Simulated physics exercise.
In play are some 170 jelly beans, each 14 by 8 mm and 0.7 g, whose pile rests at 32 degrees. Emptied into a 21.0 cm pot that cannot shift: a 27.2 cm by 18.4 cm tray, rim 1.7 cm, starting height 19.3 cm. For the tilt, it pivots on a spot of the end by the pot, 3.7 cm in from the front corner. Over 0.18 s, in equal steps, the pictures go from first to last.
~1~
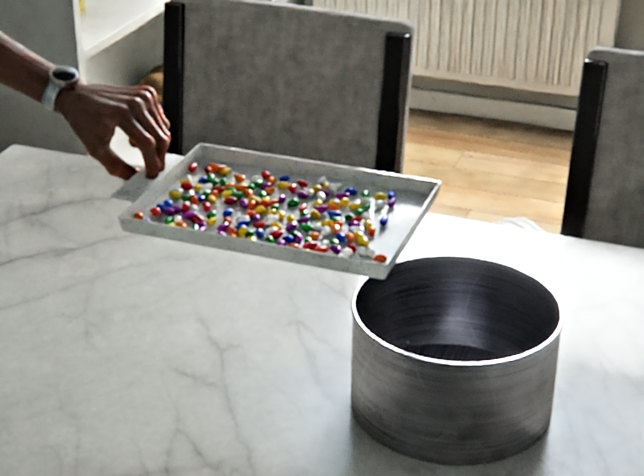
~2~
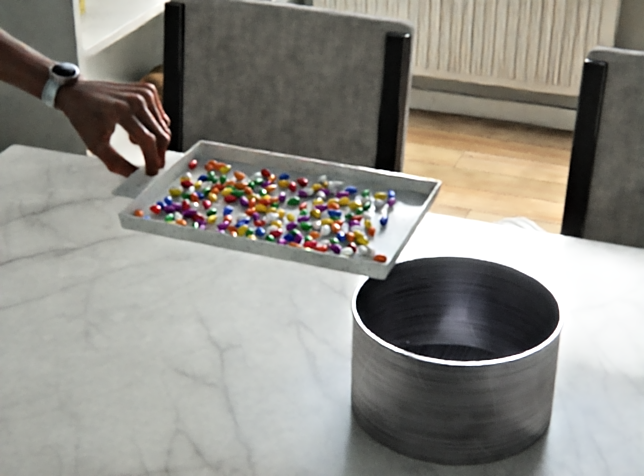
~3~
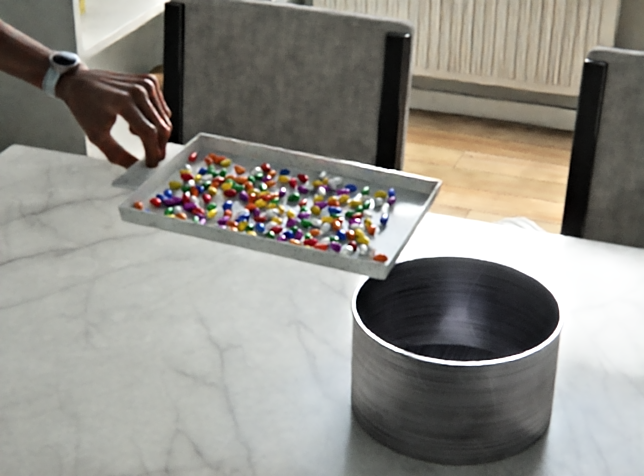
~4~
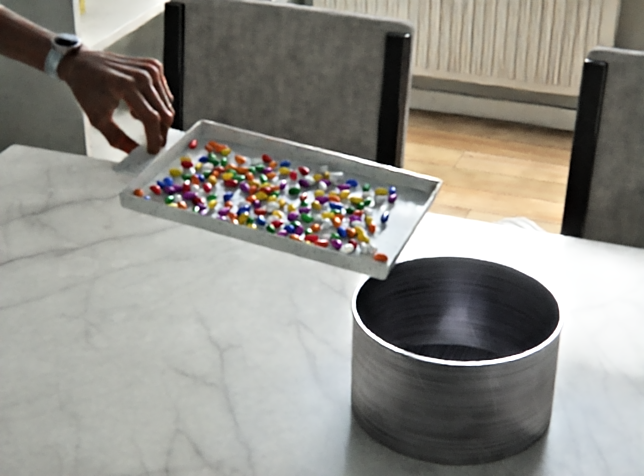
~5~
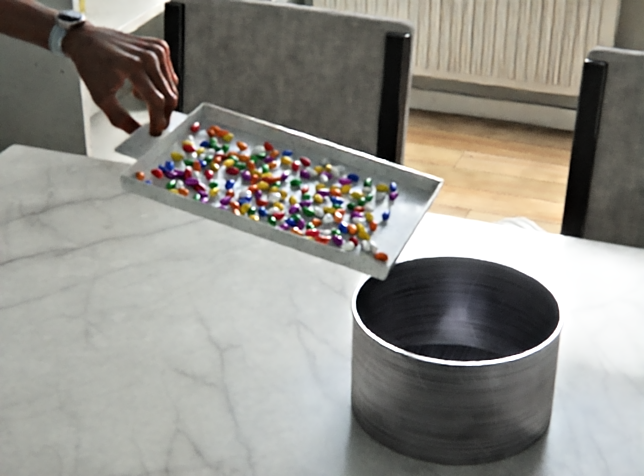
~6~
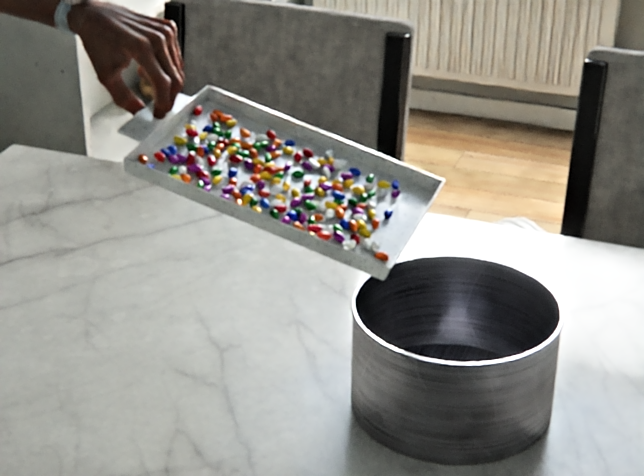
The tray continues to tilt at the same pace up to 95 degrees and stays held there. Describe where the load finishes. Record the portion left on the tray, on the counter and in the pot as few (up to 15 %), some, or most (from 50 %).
Result. Left on the tray: Few; counter: Few; pot: Most.
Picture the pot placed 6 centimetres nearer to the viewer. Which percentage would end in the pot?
It would come to roughly 85 percent.
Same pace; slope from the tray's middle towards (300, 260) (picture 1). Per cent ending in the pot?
Something like 5 in a hundred.
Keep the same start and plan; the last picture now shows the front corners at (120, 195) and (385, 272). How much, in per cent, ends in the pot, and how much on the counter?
In the pot: 5 per cent; on the counter: 90 per cent.
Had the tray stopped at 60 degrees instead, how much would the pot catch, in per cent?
Estimated share: About 55 %.
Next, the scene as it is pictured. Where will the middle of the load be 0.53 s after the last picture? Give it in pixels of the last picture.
Load centre: About (443, 261) px.
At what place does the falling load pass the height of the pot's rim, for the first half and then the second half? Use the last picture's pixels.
First near (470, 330), then at (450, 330).
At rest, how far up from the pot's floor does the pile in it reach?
Close to 2.0 cm up.
Then, 0.32 s after the last picture, tilt 54 degrees; the tray holds 100 %, the pot 0 %.
Then, 0.53 s after the last picture, tilt 80 degrees; the tray holds 50 %, the pot 15 %.
Then, 0.86 s after the last picture, tilt 95 degrees; the tray holds 15 %, the pot 75 %.
In the end, tray 10 %, counter 5 %, pot 85 %.
